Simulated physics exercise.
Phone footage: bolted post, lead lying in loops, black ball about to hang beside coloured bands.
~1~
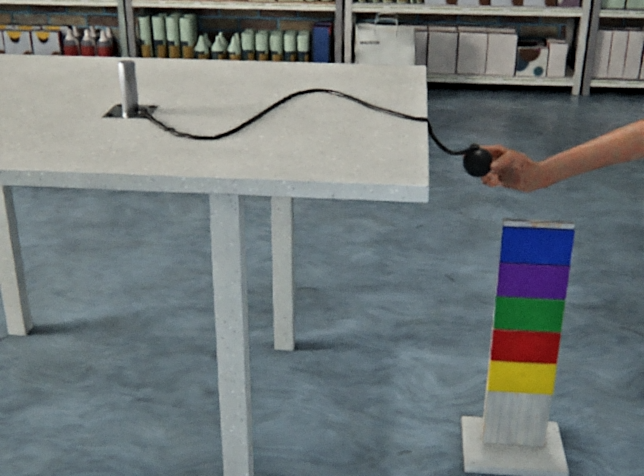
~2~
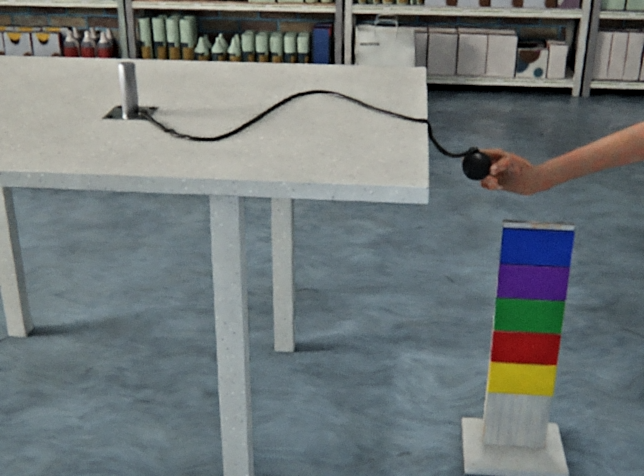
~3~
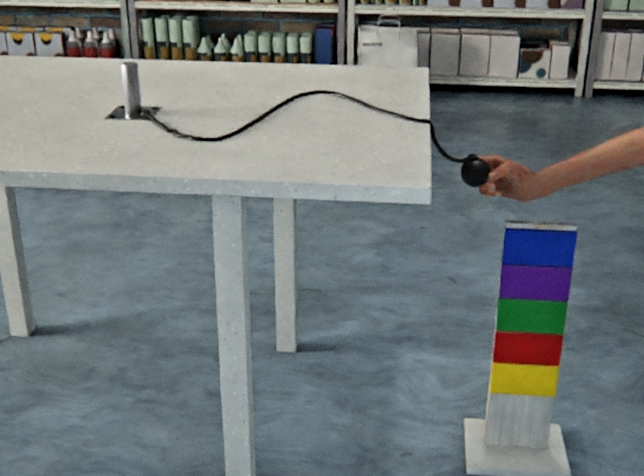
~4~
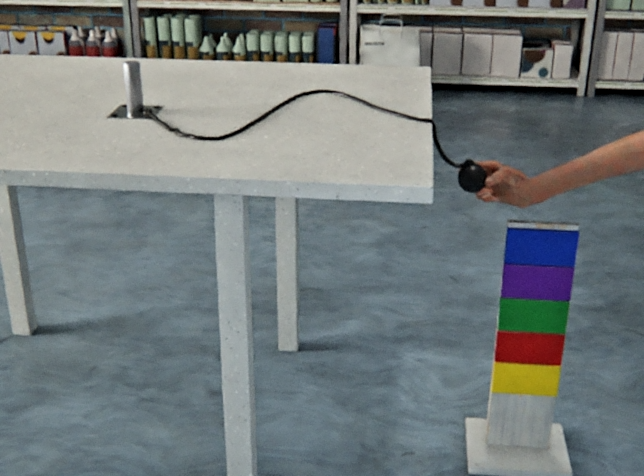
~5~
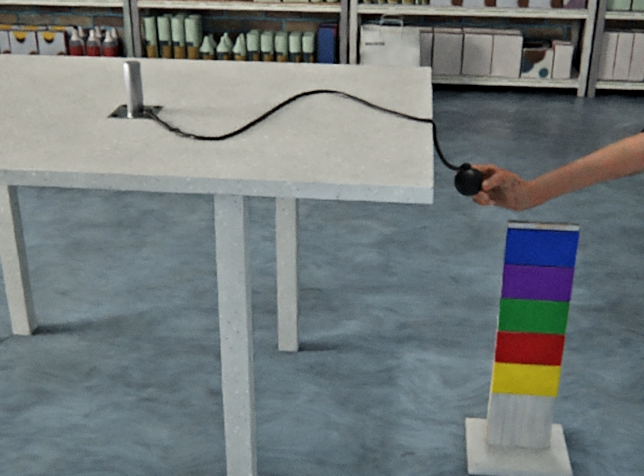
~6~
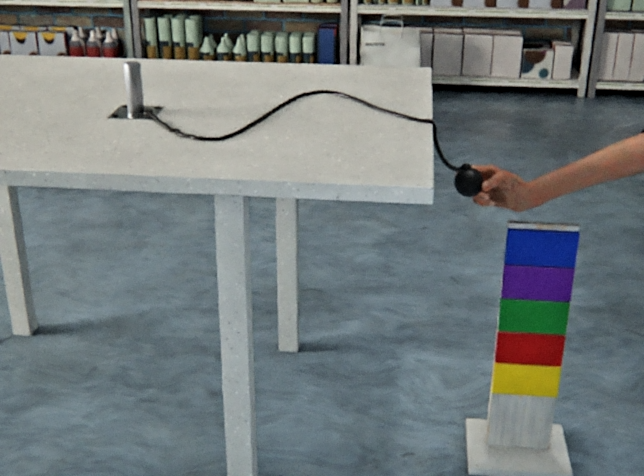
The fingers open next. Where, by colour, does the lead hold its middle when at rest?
By colour, at yellow.
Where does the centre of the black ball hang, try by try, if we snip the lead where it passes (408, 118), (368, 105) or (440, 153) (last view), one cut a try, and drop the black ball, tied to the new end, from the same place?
First (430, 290), then (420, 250), then (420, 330).
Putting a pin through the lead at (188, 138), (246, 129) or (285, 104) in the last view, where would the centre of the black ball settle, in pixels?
It would sit near (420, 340) the first time, (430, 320) the second and (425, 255) the third.
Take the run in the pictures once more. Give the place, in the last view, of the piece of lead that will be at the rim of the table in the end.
It's the piece you see at (295, 98).
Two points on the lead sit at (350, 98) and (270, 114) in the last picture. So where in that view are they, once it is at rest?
In that view they reach (429, 207) and (367, 125).
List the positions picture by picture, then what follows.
Black ball (478, 162); blue (537, 247); purple (533, 282); green (529, 315); red (525, 347); yellow (522, 379), in the first frame.
Black ball (477, 166); lead through (160, 126) (227, 136) (274, 107) (333, 94) (392, 115), in the second frame.
Black ball (476, 172), in the third frame.
Black ball (473, 178); lead through (165, 125) (232, 135) (279, 106) (337, 94) (397, 114), in the fourth frame.
Black ball (469, 182), in the fifth frame.
Black ball (469, 182); lead through (166, 125) (232, 135) (279, 107) (338, 94) (397, 115), in the sixth frame.
A little later, ball near (446, 347); level with red.
Next, ball near (393, 372); level with yellow.
Later still, ball near (435, 377); level with yellow.
When it is over, ball near (412, 378); level with yellow. Its middle rests at the yellow band.
